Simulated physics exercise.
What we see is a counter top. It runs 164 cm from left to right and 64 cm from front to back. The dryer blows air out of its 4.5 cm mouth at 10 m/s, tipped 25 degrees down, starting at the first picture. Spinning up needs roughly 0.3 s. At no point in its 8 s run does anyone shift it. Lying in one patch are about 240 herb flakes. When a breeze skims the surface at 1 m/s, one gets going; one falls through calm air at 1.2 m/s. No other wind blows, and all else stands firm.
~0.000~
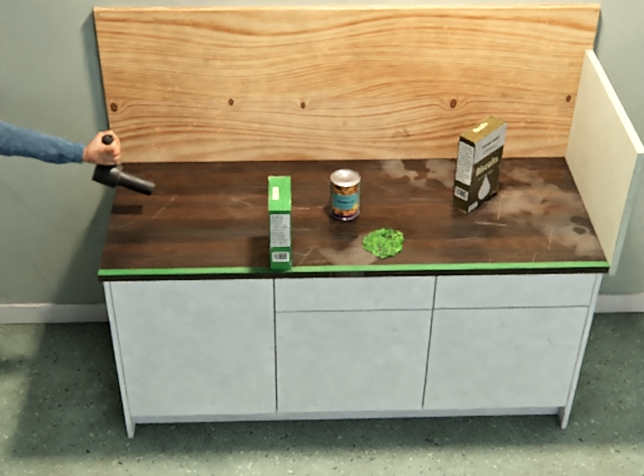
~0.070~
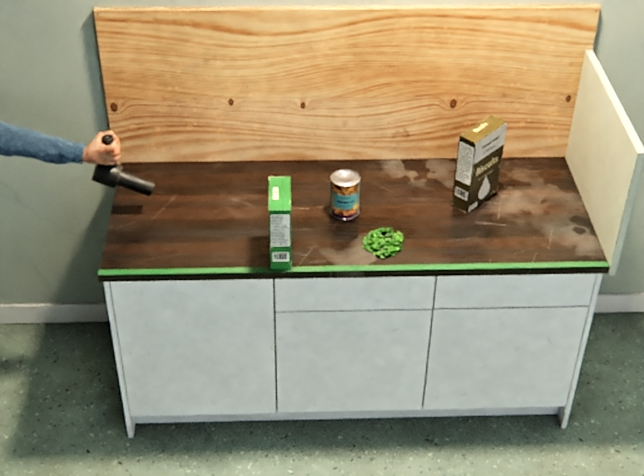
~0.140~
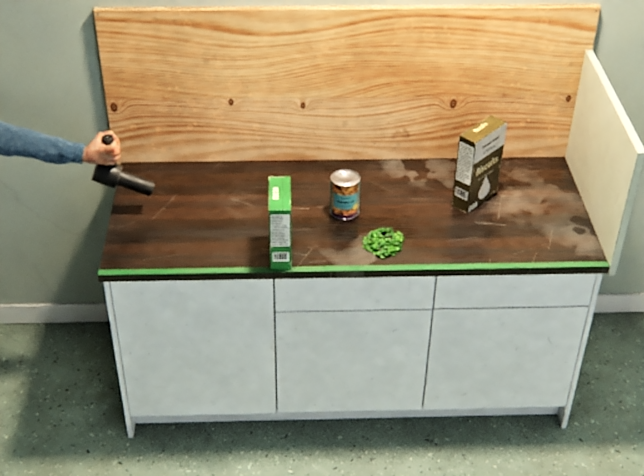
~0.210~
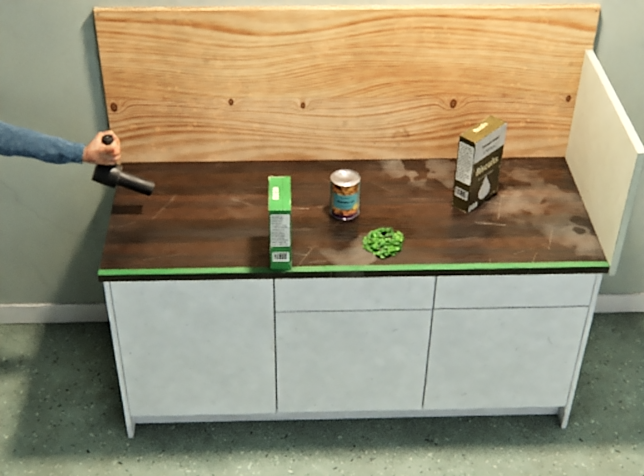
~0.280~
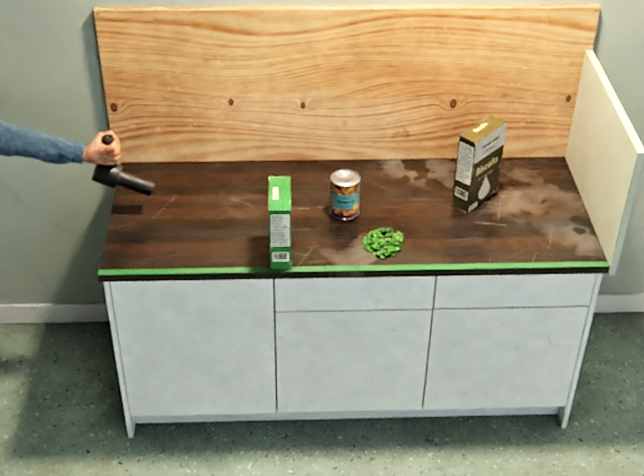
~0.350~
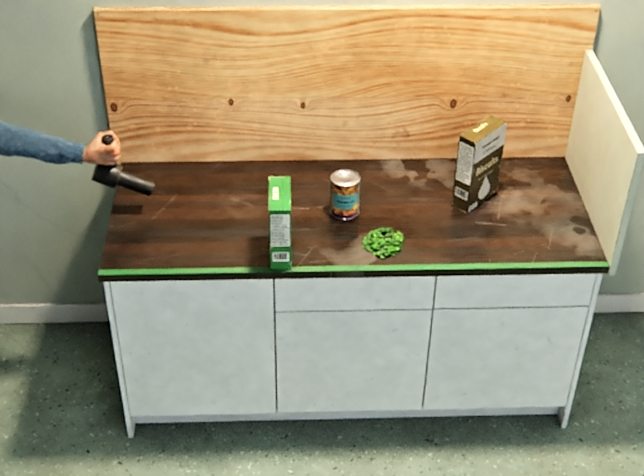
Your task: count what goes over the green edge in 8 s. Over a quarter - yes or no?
Over a quarter: Yes.
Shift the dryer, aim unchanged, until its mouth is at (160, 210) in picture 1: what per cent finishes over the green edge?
Near 50 per cent.
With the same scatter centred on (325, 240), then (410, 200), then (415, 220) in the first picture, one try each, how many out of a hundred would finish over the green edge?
Taking the three spots in order, you'd get around 50 percent, 0 percent and 15 percent.
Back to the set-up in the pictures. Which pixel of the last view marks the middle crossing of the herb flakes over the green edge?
I'd put my finger close to (537, 268).
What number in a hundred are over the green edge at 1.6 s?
Roughly 40 per cent.
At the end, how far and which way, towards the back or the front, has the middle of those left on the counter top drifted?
It drifts toward the closer edge, close to 5 cm in all.
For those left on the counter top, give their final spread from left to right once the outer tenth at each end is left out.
Looks like some 70 cm to me.
After 1.6 s, 65 % are on the move or not yet settled, 39 % are over the green edge; the middle of those still in play is near (445, 254).
After 2.6 s, 47 % are on the move or not yet settled, 51 % are over the green edge; the middle of those still in play is near (430, 257).
After 4.4 s, 37 % are on the move or not yet settled, 58 % are over the green edge; the middle of those still in play is near (431, 255).
After 8.0 s, at the end, 63 % are over the green edge; the middle of those still in play is near (444, 261).
